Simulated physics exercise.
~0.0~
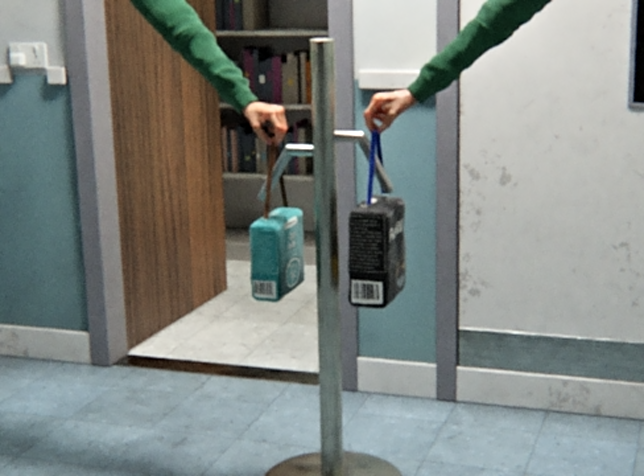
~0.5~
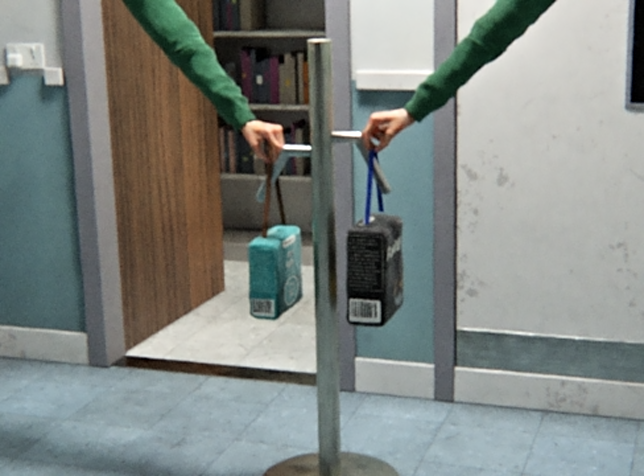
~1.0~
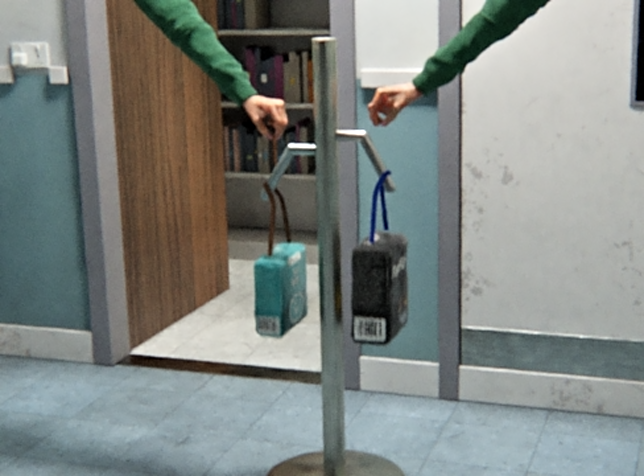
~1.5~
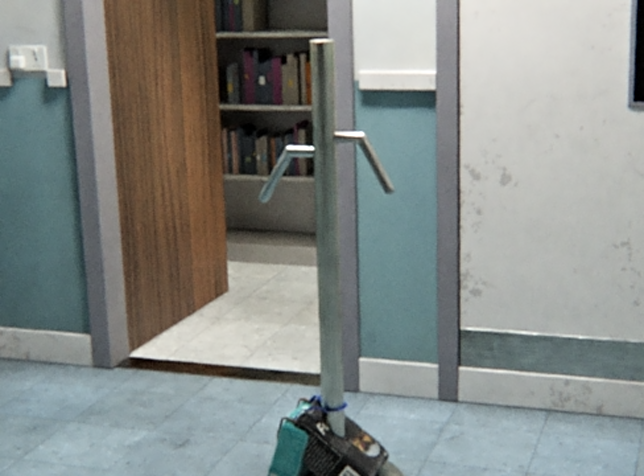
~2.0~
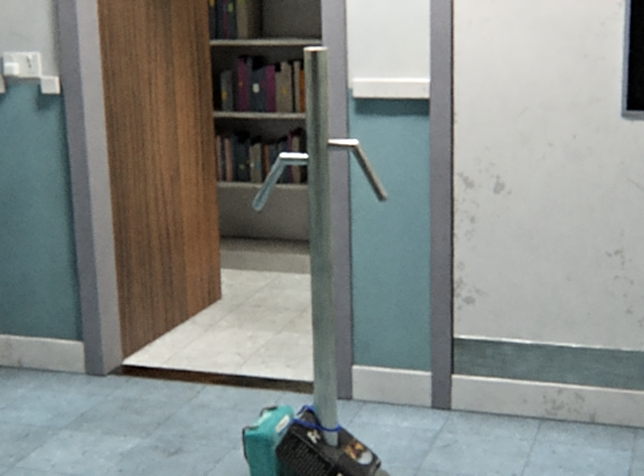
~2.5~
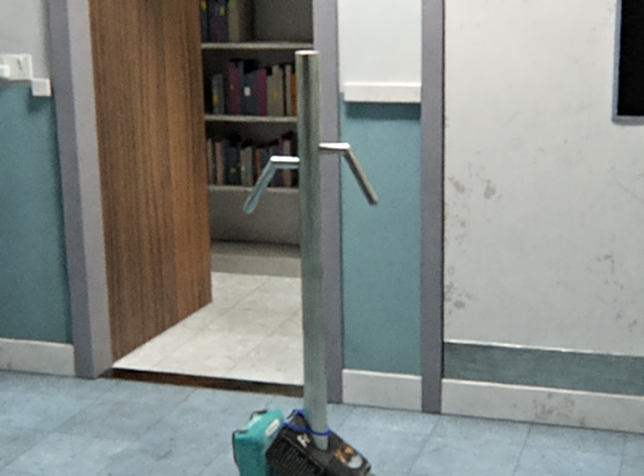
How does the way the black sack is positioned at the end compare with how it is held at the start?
At the start the black sack hangs upright from its loop, but at the end it is leaning over on the floor at the foot of the post.
